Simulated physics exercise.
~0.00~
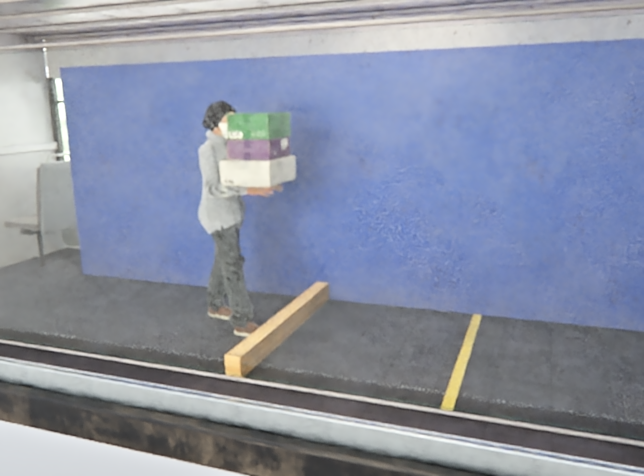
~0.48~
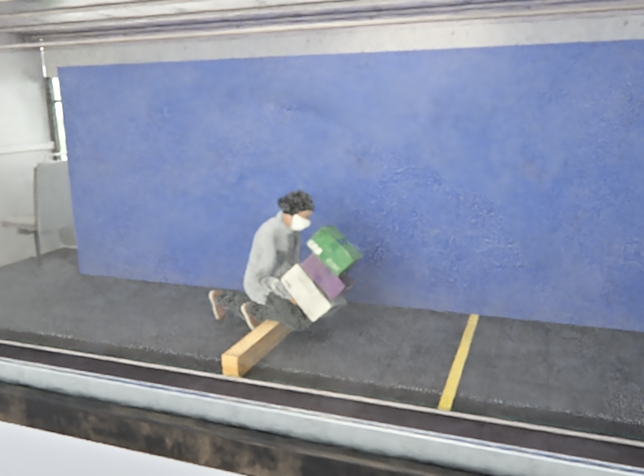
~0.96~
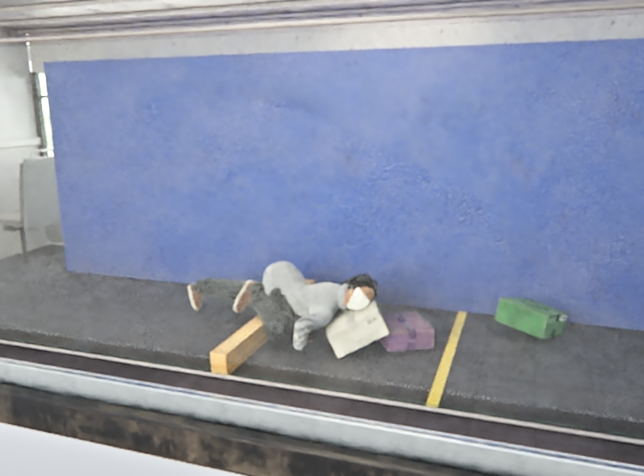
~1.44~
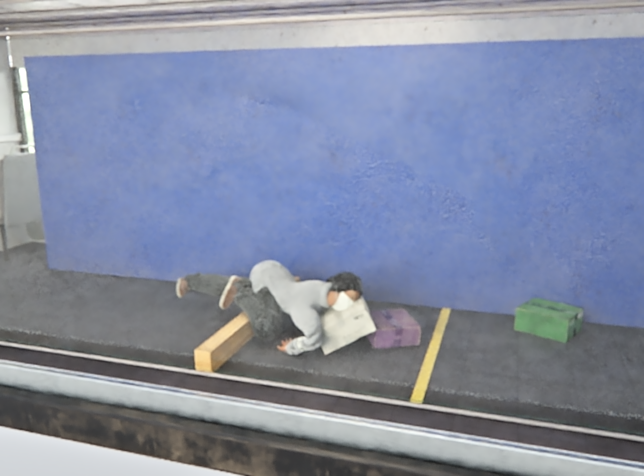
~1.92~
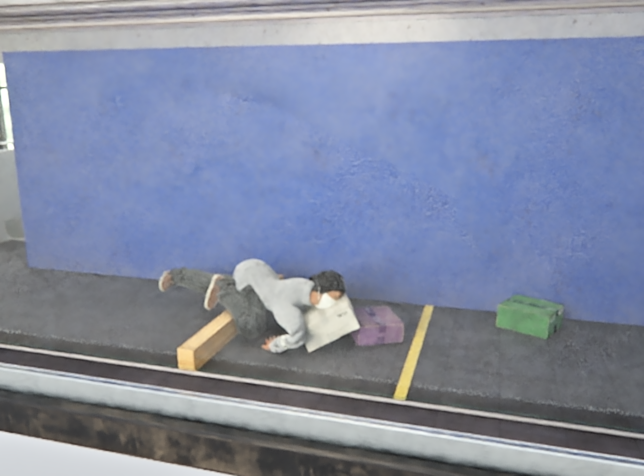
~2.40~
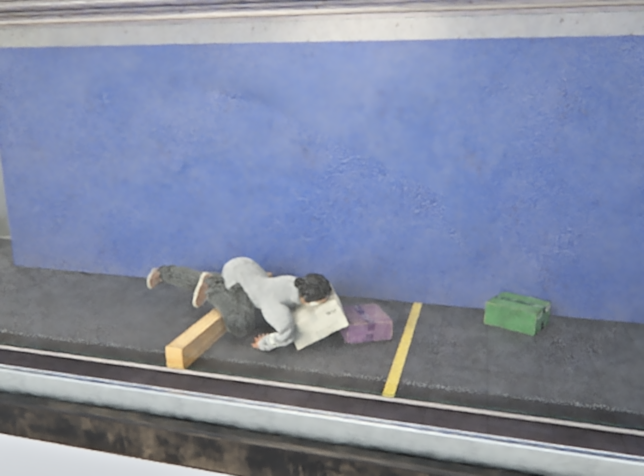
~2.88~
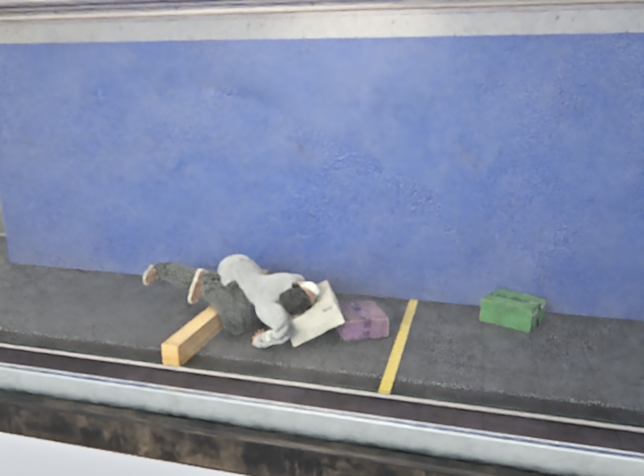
Masked person carrying three stacked boxes tripping over a wooden beam and falling, the green box landing beyond a yellow line.
